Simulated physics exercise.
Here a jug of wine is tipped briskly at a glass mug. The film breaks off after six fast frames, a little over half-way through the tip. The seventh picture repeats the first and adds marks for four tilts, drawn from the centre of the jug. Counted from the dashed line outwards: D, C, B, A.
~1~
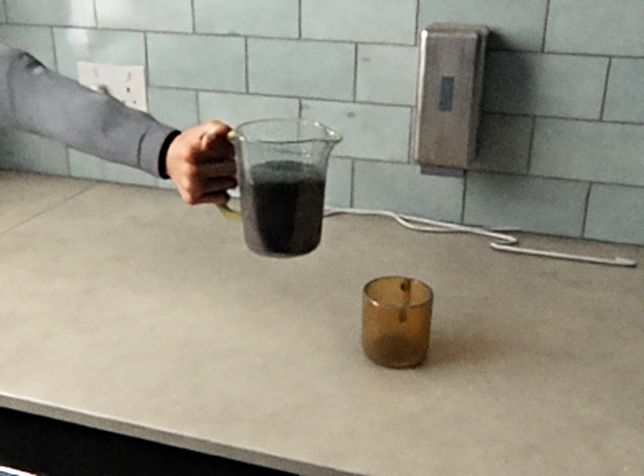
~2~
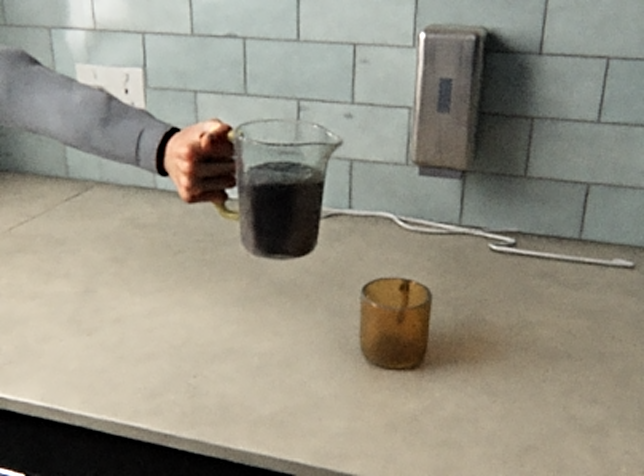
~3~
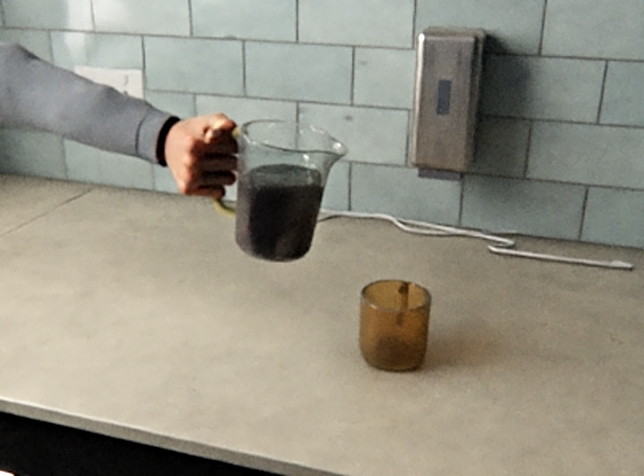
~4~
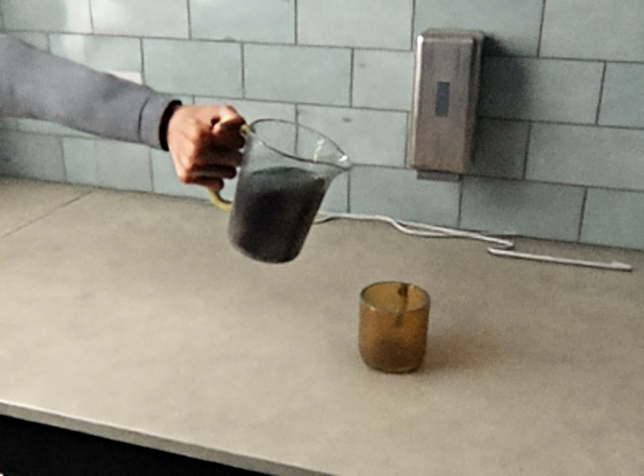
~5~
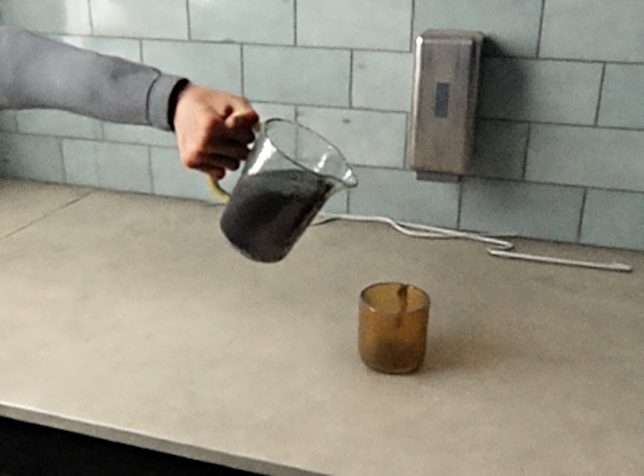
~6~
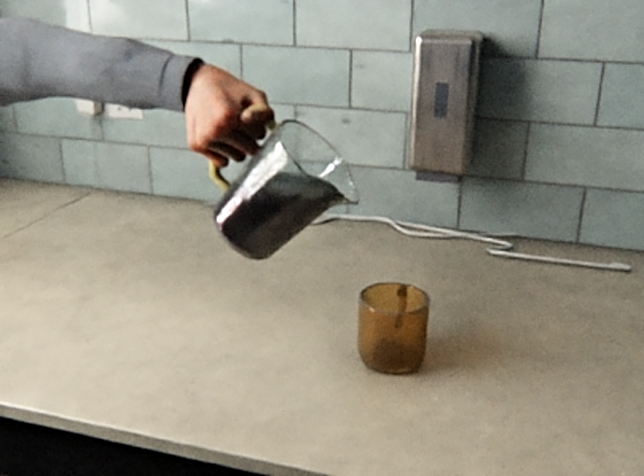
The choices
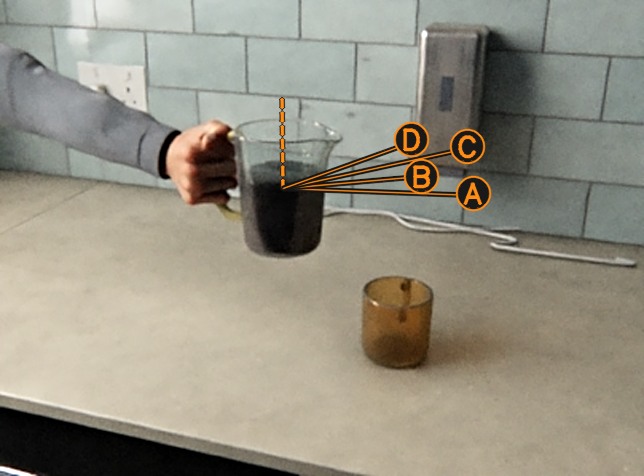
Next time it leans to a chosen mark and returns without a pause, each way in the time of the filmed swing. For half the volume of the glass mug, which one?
It is D.
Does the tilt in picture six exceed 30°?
Yes, it does.
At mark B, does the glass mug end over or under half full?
Over half.
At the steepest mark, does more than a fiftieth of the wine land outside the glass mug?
Yes.
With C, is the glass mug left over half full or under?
Over.
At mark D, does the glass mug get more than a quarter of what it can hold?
Yes, clearly.
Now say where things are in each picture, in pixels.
In the first picture, upright, lip at (341, 138); rim of the glass mug round (398, 291); nothing has left yet.
In the second picture, tipped about 2°, lip at (341, 142); nothing has left yet.
In the third picture, tipped about 8°, lip at (346, 152); nothing has left yet.
In the fourth picture, tipped about 18°, lip at (351, 166); nothing has left yet.
In the fifth picture, tipped about 30°, lip at (356, 184); nothing has left yet.
In the sixth picture, tipped about 42°, lip at (357, 201); nothing has left yet.
On the marked copy, A at (456, 194); B at (404, 177); C at (450, 152); D at (396, 147).
With A, the glass mug ends with about 97 % of what it can hold; 18 % of the wine is spilt.
With B, the glass mug ends with about 95 % of what it can hold; 6 % of the wine is spilt.
With C, the glass mug ends with about 73 % of what it can hold; 4 % of the wine is spilt.
With D, the glass mug ends with about 53 % of what it can hold.
